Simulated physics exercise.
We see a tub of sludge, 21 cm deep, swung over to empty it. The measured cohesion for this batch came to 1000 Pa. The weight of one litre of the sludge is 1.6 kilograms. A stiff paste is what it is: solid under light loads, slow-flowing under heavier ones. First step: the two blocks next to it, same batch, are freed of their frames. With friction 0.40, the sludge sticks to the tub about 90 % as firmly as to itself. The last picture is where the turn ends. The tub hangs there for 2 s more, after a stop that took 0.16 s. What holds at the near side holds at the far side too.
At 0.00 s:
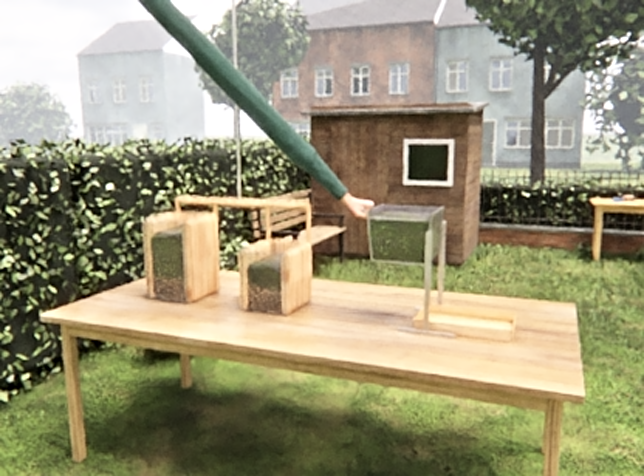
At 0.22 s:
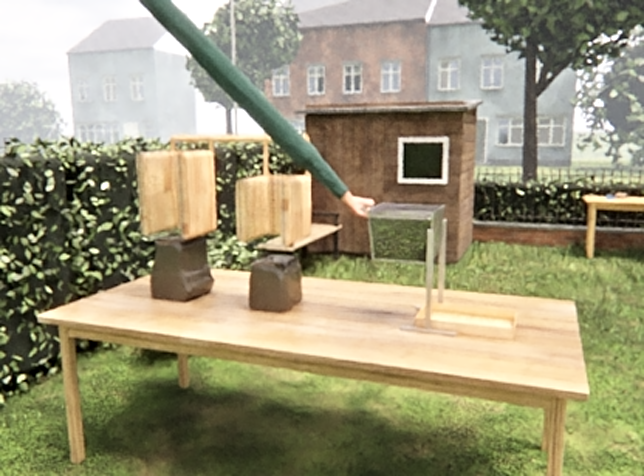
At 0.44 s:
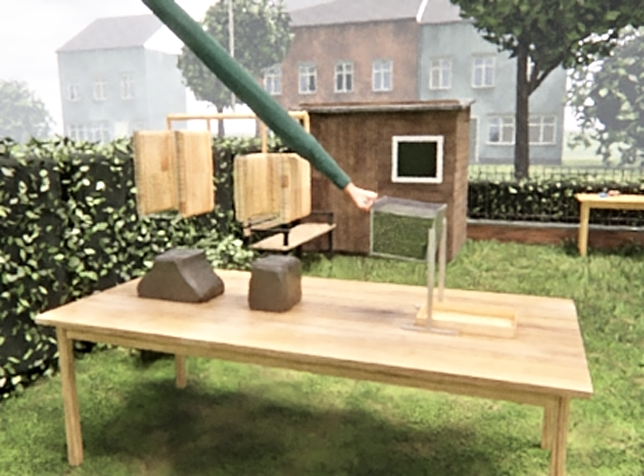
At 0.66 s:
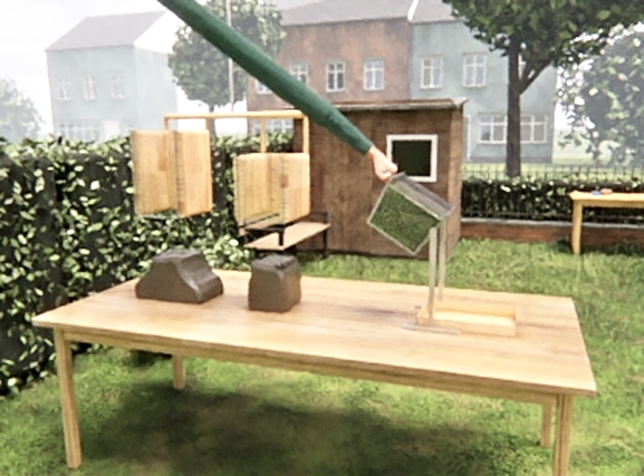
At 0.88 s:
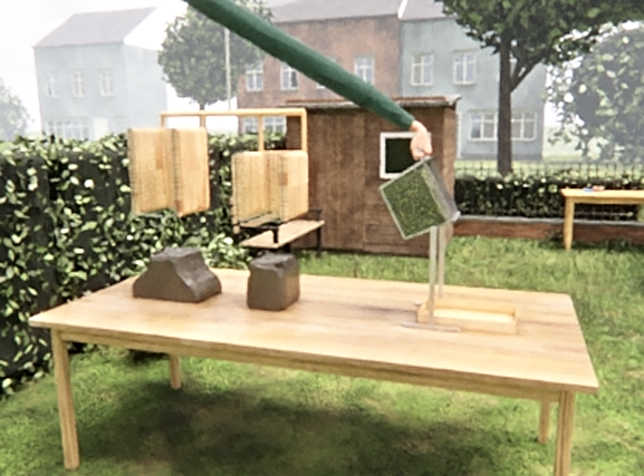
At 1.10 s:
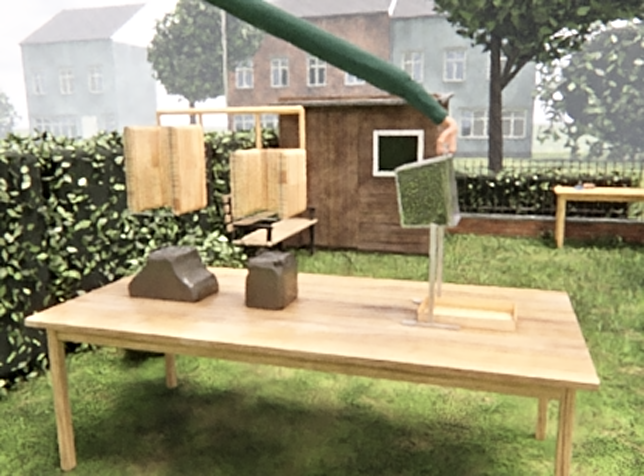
A green-sleeved arm reaches from the upper left to a clear tub of dark, green-flecked sludge above a wooden table, seen from slightly above in a hedged garden with a brown shed. On the left, two wooden moulds rise off dark grey blocks, the left one slumping lower and wider, the other barely sinking. The hand then swings up and rightward, turning the tub clockwise onto its side, while the camera drifts slightly.
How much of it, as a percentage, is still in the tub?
Near 100 percent is still in the tub.
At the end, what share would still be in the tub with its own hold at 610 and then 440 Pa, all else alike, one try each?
First try roughly 50 per cent, second try roughly 45 per cent.
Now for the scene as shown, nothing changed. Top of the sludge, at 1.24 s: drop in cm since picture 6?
I reckon it's close to 0 cm.
After 1.24 s, the tub is at 82 degrees and holds 100 %.
After 1.41 s, the tub is at 82 degrees and holds 100 %.
After 1.58 s, the tub is at 82 degrees and holds 100 %.
After 1.75 s, the tub is at 82 degrees and holds 100 %.
After 3.10 s, the tub is at 82 degrees and holds 100 %.
